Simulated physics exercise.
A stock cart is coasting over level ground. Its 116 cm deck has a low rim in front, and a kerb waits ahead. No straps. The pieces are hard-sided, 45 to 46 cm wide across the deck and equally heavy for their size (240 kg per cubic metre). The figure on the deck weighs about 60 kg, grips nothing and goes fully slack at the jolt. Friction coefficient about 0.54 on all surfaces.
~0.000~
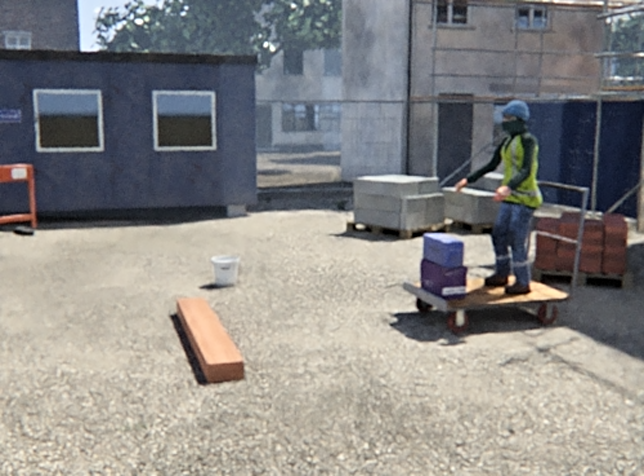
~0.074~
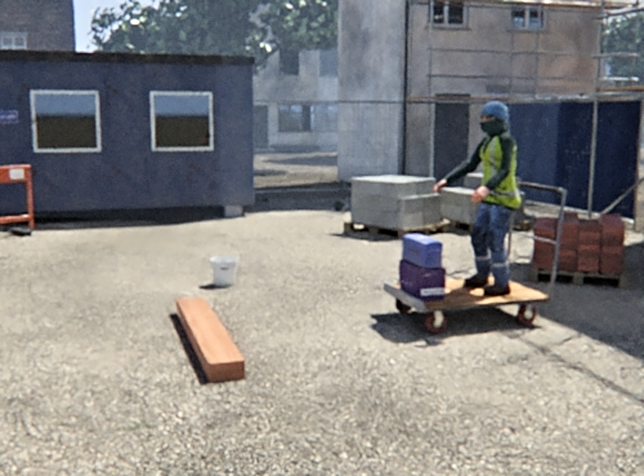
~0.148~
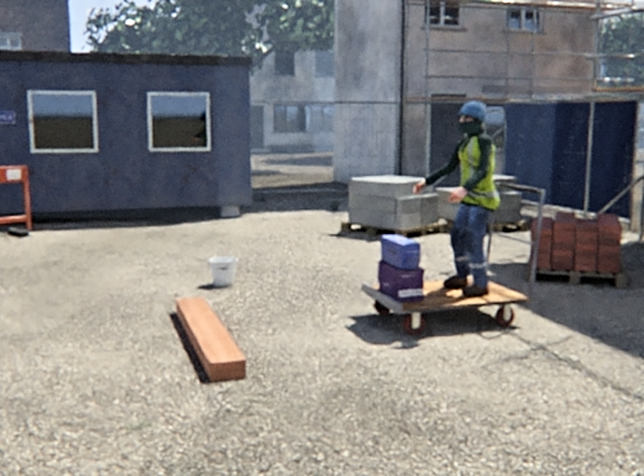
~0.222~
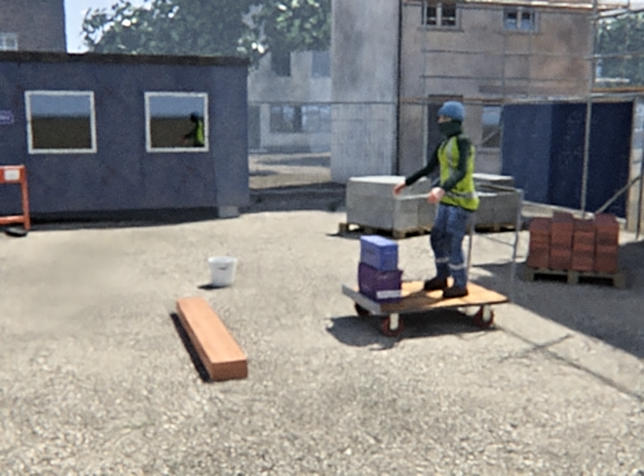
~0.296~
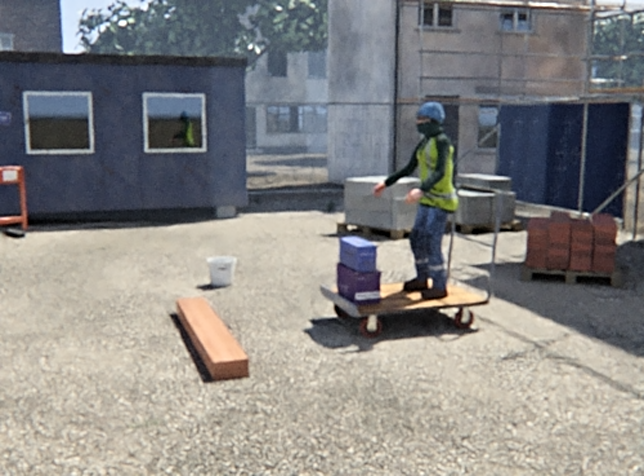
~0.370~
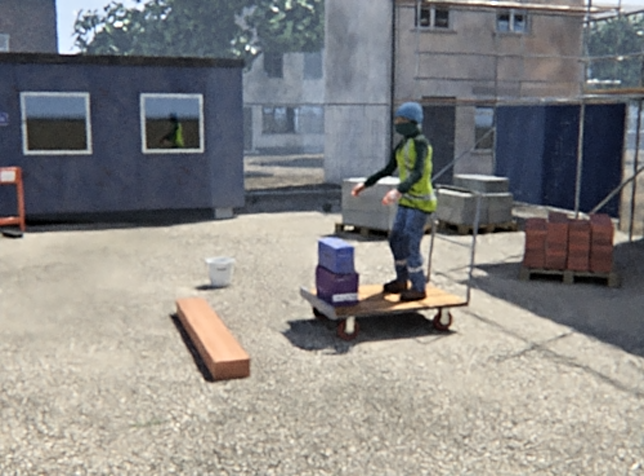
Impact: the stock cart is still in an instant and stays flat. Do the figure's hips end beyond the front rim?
In the end the figure's hips go over the front rim.
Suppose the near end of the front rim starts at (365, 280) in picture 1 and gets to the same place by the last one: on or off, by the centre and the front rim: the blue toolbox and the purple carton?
Then blue off, purple on.
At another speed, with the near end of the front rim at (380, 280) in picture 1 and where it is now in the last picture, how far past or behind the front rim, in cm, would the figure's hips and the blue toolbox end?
Then hips 10 behind, blue 40 past.
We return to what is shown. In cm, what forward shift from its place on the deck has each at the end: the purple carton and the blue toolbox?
Forward: Purple 50, blue 170.
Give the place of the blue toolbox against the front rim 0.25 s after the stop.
About 35 cm past the rim.
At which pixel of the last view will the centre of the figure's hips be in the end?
Near (37, 332).
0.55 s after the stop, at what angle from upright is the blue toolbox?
It is tilted some 120°.
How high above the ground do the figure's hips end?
Roughly 15 cm above it.
The wheels strike at 0.71 s.
After 1.26 s the figure's hips are 4 cm behind the rim, near (215, 253) in the last picture's view.
After 1.71 s the figure's hips are 41 cm past the rim, near (157, 283) in the last picture's view.
At rest, 4.7 s, past the rim, purple carton, blue toolbox and the figure's hips; nothing is left behind it.
